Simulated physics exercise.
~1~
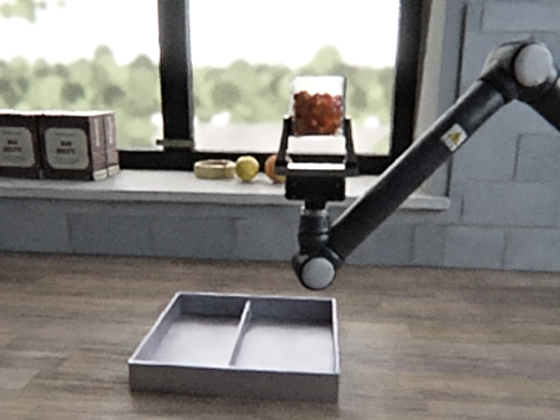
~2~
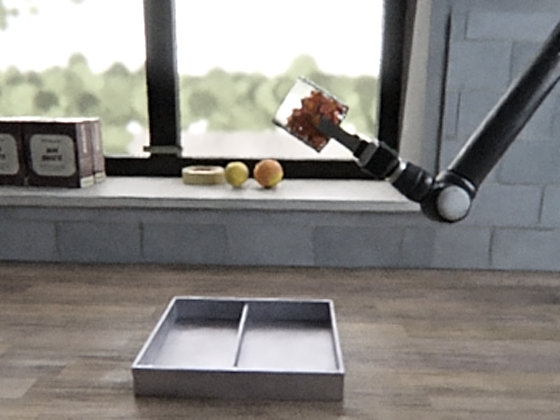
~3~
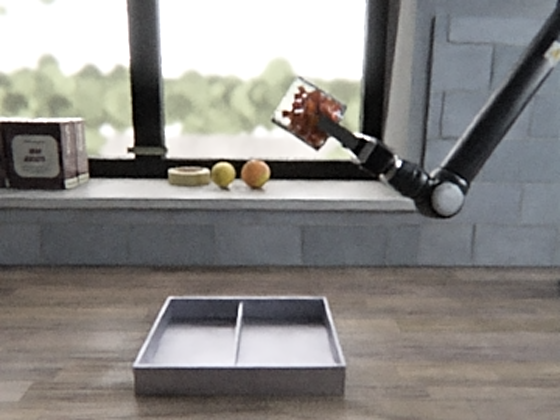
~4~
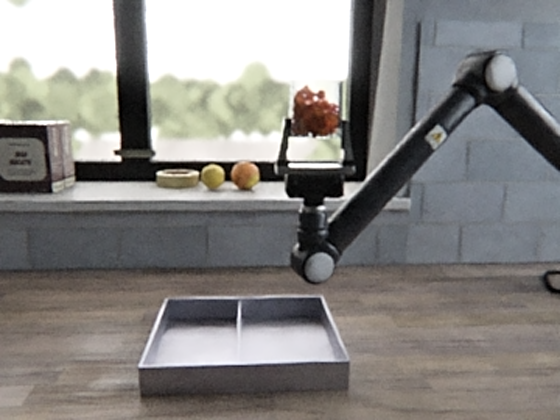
Above a divided tray, a robot arm tips a cup of vegetable dice, then rights it.
